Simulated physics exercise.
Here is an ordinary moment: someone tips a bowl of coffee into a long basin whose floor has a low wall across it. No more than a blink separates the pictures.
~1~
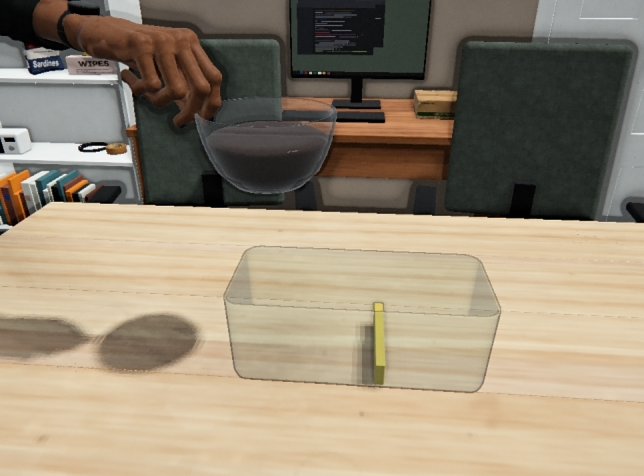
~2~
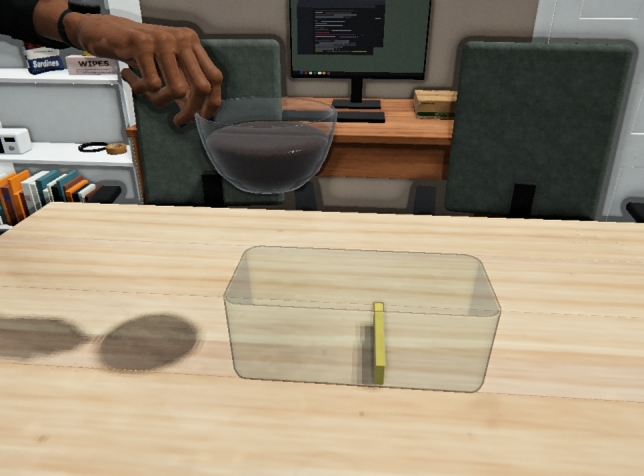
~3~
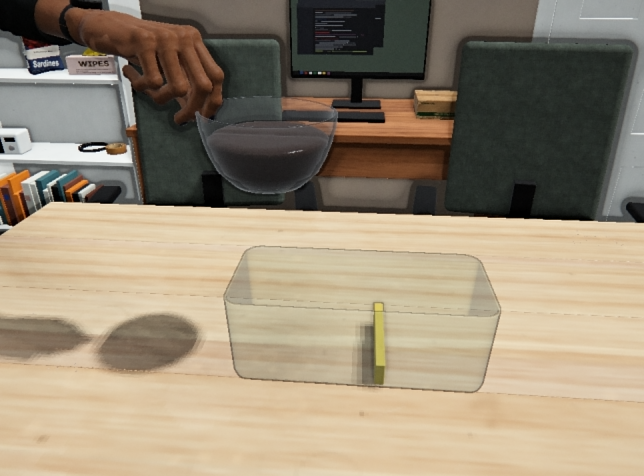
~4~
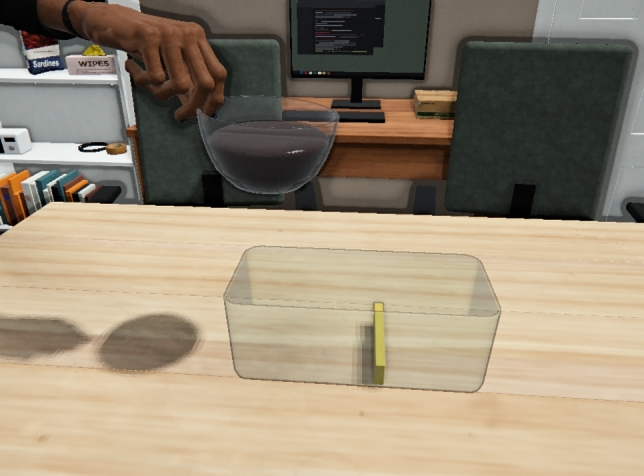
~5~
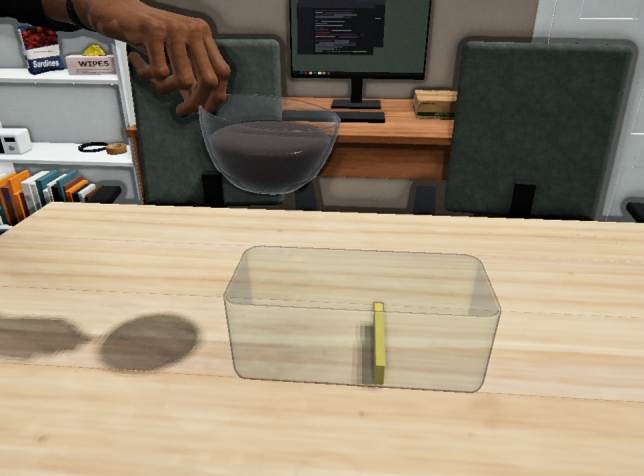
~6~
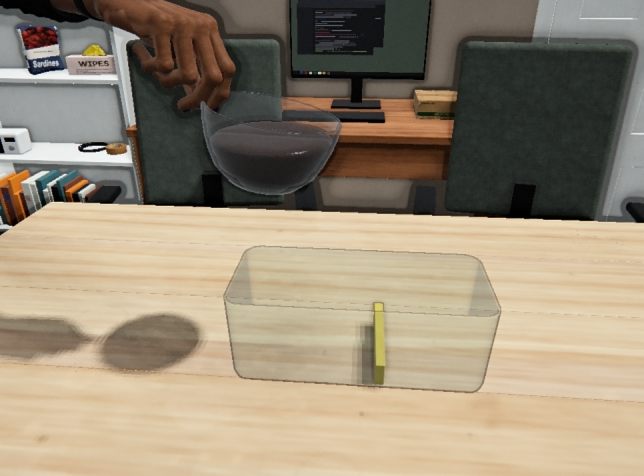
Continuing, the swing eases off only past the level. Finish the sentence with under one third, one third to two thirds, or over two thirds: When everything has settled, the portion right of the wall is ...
When everything has settled, the portion right of the wall is one third to two thirds.
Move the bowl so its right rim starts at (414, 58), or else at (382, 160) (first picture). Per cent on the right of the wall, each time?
Roughly 65 percent on the first try and 85 percent on the second.
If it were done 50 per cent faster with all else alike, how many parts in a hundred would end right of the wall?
About 40 per cent.
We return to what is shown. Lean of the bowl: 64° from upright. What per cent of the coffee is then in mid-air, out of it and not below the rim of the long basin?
Share out of both vessels: Approx. 30 %.
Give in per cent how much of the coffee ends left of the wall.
45 % or thereabouts.
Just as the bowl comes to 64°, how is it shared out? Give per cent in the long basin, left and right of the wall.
I'd put the left part near 5 per cent and the right part near 0.
A moment on, the bowl is tipped part way and 65 per cent is still to pour, 3 is left of the wall and 1 right of it.
Next, the bowl is tipped on its side and 7 per cent is still to pour, 25 is left of the wall and 52 right of it.
Then the bowl is tipped right over and 0 per cent is still to pour, 44 is left of the wall and 55 right of it.
Later the bowl is tipped right over and 0 per cent is still to pour, 44 is left of the wall and 55 right of it.
At rest 44 per cent lies left of the wall, 55 right of it and 1 outside.
